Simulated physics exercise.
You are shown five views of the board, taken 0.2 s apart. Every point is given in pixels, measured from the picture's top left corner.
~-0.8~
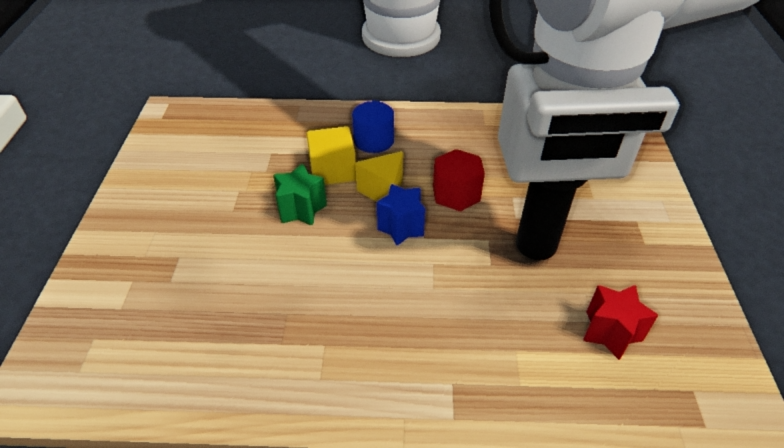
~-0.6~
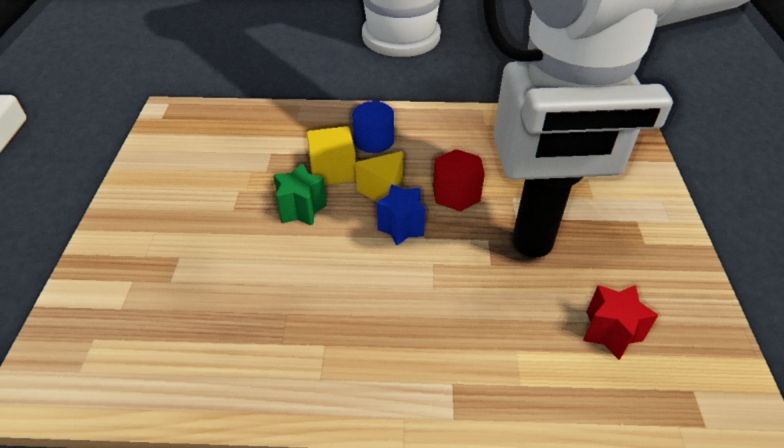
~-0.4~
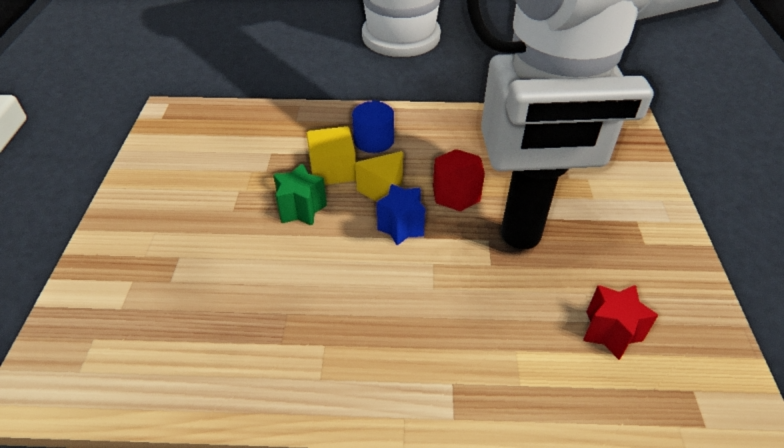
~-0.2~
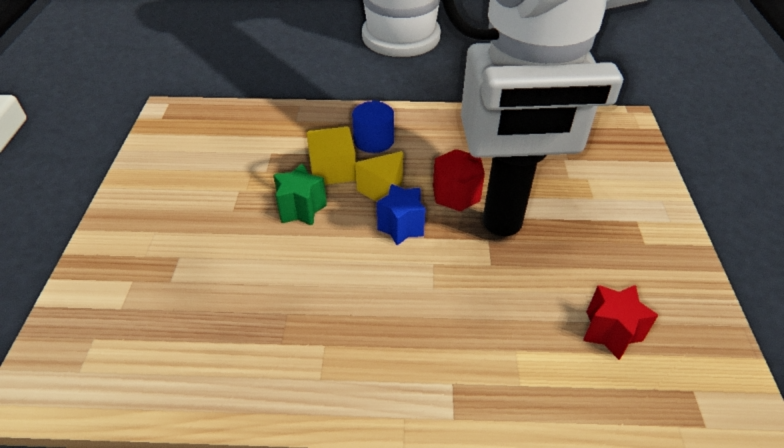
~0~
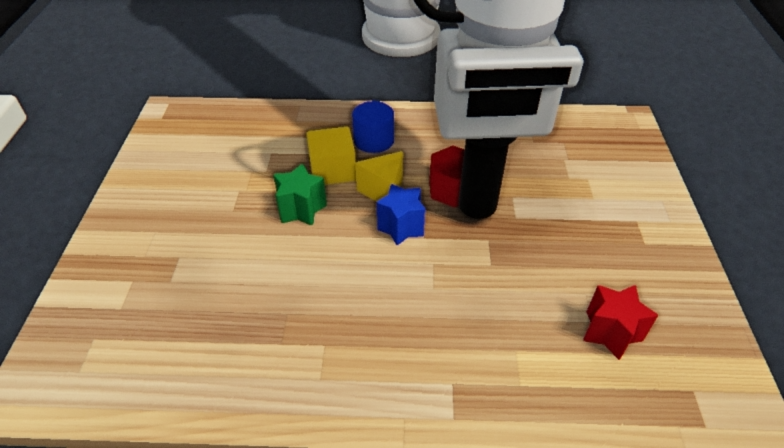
On a wooden board, a robot arm's black pusher slides left and away, nudging the red six-sided block slightly left.
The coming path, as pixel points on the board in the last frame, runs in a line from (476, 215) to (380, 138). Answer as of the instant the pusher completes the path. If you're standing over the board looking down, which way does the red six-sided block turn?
It goes round the way clock hands do.
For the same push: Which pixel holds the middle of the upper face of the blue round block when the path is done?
I'd guess (350, 97).
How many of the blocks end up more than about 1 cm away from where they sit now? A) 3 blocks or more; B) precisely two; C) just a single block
B (precisely two)
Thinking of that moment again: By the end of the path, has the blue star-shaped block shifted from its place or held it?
In the end it has not been moved.
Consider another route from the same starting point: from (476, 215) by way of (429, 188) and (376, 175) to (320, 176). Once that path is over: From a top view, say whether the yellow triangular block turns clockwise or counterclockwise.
Direction: Anticlockwise.
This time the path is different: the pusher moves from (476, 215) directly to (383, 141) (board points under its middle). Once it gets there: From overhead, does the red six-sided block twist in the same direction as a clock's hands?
Yes.
The first path, step by step. One third of the way, pusher at (440, 178); red six-sided block at (426, 133), turned 20° clockwise.
Two thirds of the way, pusher at (408, 154); blue round block at (366, 107); red six-sided block at (410, 109), turned 25° clockwise.
At the end, pusher at (380, 130); blue round block at (350, 97); yellow triangular block in place; blue star-shaped block in place; red six-sided block at (407, 95), turned 75° clockwise.
